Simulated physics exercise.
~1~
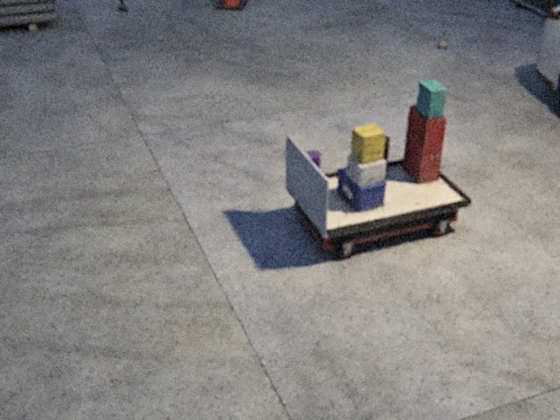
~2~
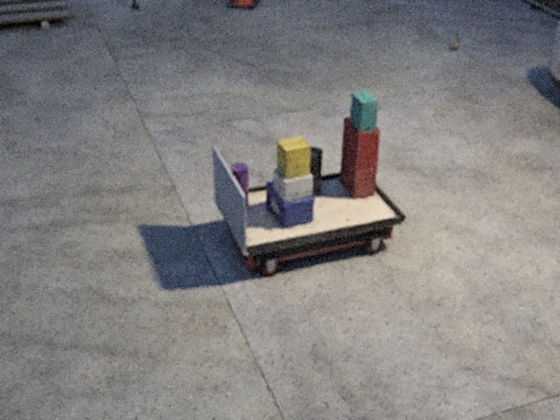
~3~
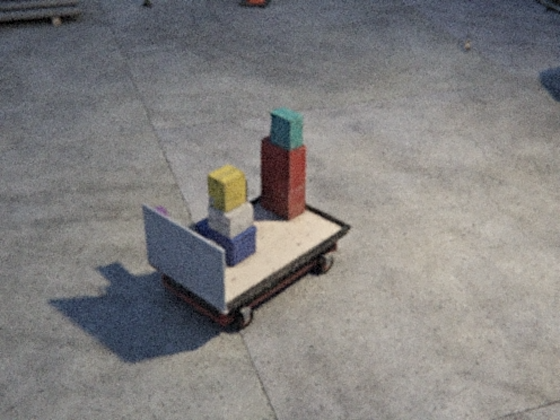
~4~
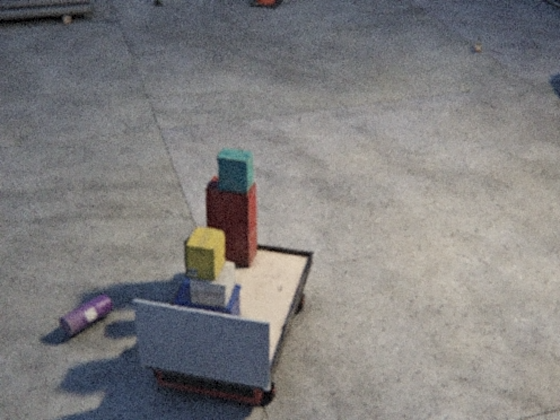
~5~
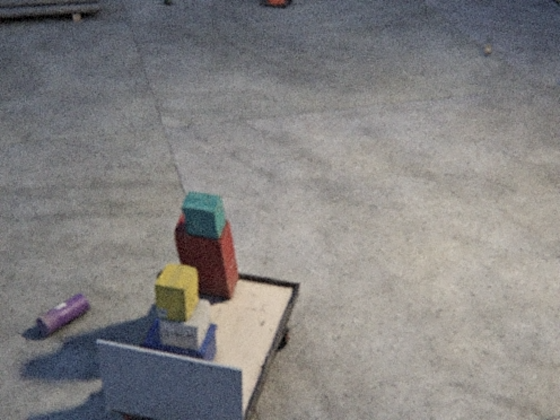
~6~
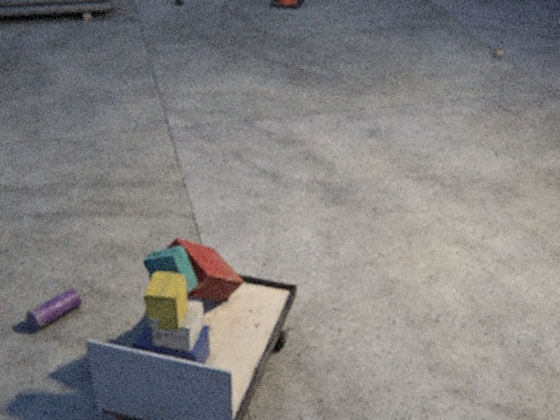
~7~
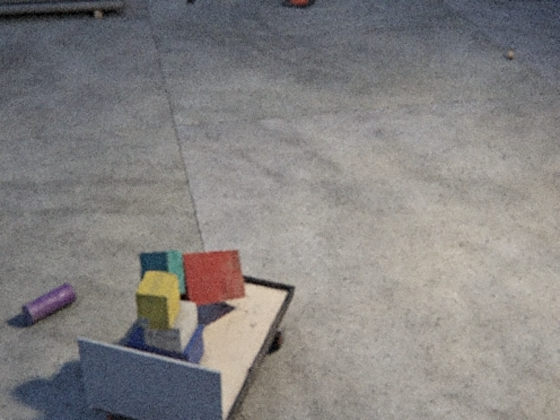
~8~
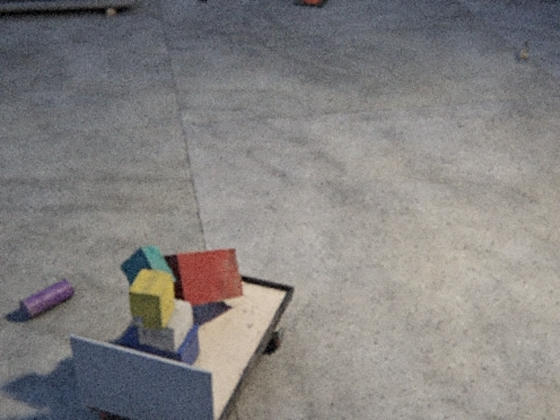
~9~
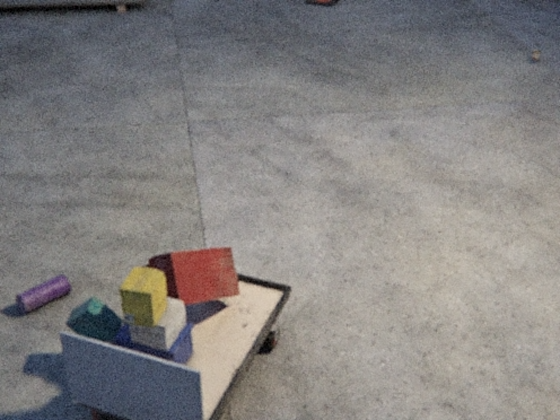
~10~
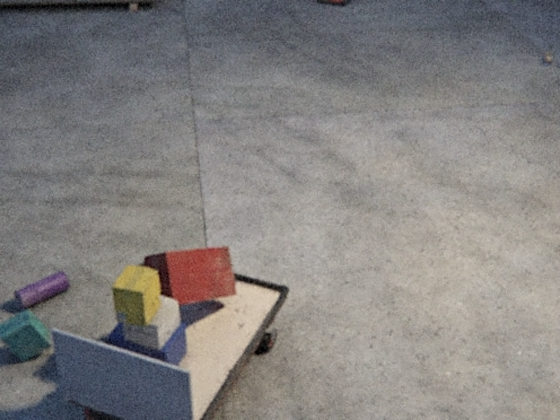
A low cart with a pale deck and an upright board at its front rolls leftward across a grey concrete floor, seen from above. It carries a yellow box on a white box and a blue tote near the board, a turquoise box atop a tall red one behind, and black and purple canisters. As the cart curves toward the viewer, the purple canister tips and drops onto the floor at left. The cart stops, and the red box topples on the deck. The turquoise box tumbles off beside the purple canister, while the yellow and white stack stays standing.
